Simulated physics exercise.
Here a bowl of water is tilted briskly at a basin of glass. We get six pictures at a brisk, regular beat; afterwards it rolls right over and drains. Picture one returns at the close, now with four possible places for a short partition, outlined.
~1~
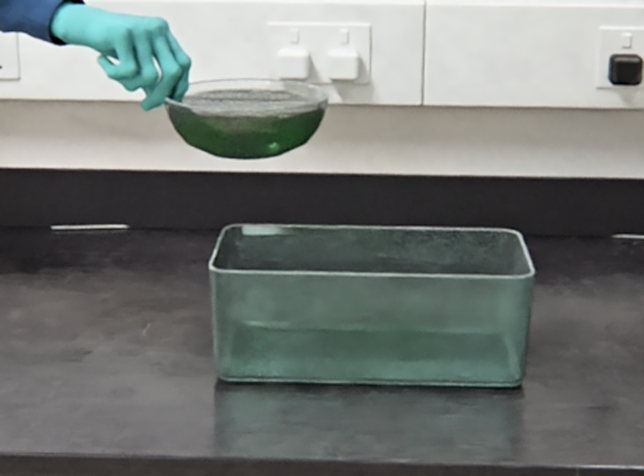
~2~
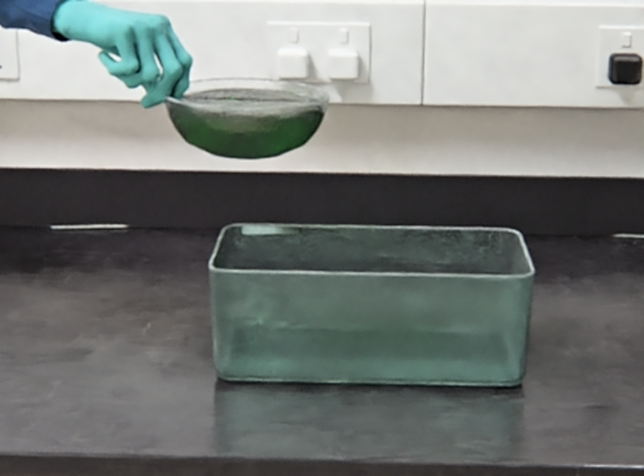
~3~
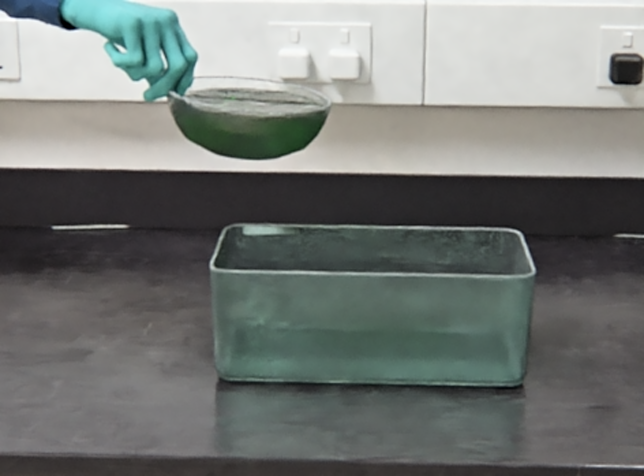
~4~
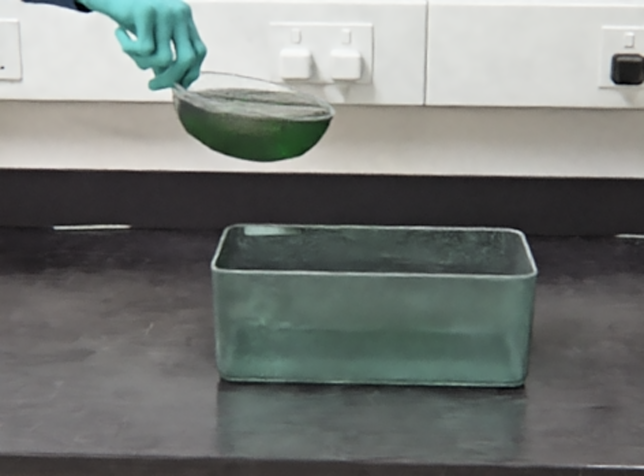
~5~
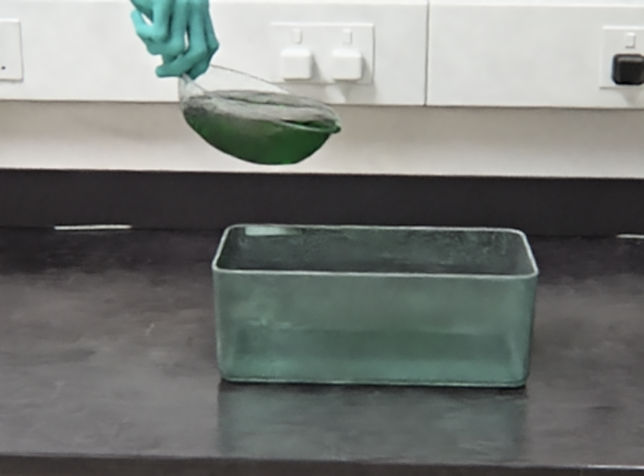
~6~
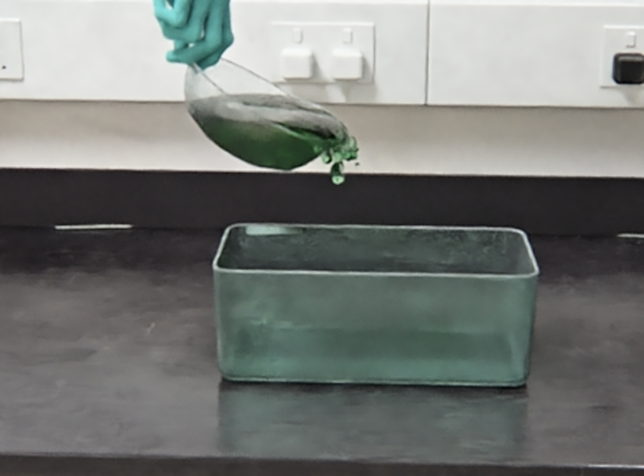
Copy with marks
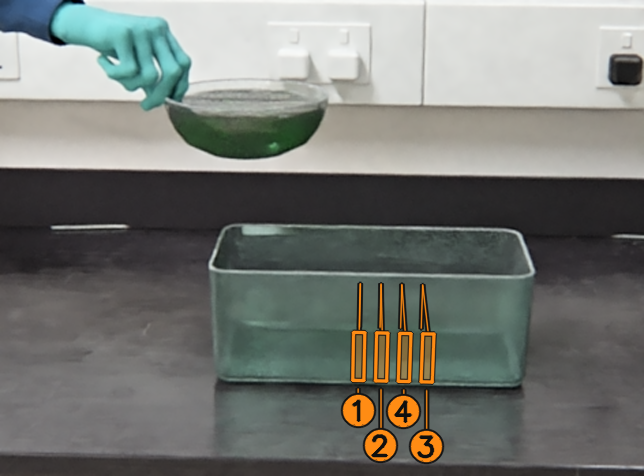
A gloved hand tilts a glass bowl rightward above a glass basin, and green liquid spills over its lip.
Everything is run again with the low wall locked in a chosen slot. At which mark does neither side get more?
2.
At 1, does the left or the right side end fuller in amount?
The right side.
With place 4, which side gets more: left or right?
The left side.
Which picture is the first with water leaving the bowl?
Picture 5.
On the marked copy, 1 at (358, 388); 2 at (380, 389); 3 at (426, 390); 4 at (403, 389).
Choosing 1, about 26 % ends left of the wall and 73 % right of it.
Choosing 2, about 47 % ends left of the wall and 52 % right of it.
Choosing 3, about 96 % ends left of the wall and 4 % right of it.
Choosing 4, about 78 % ends left of the wall and 21 % right of it.
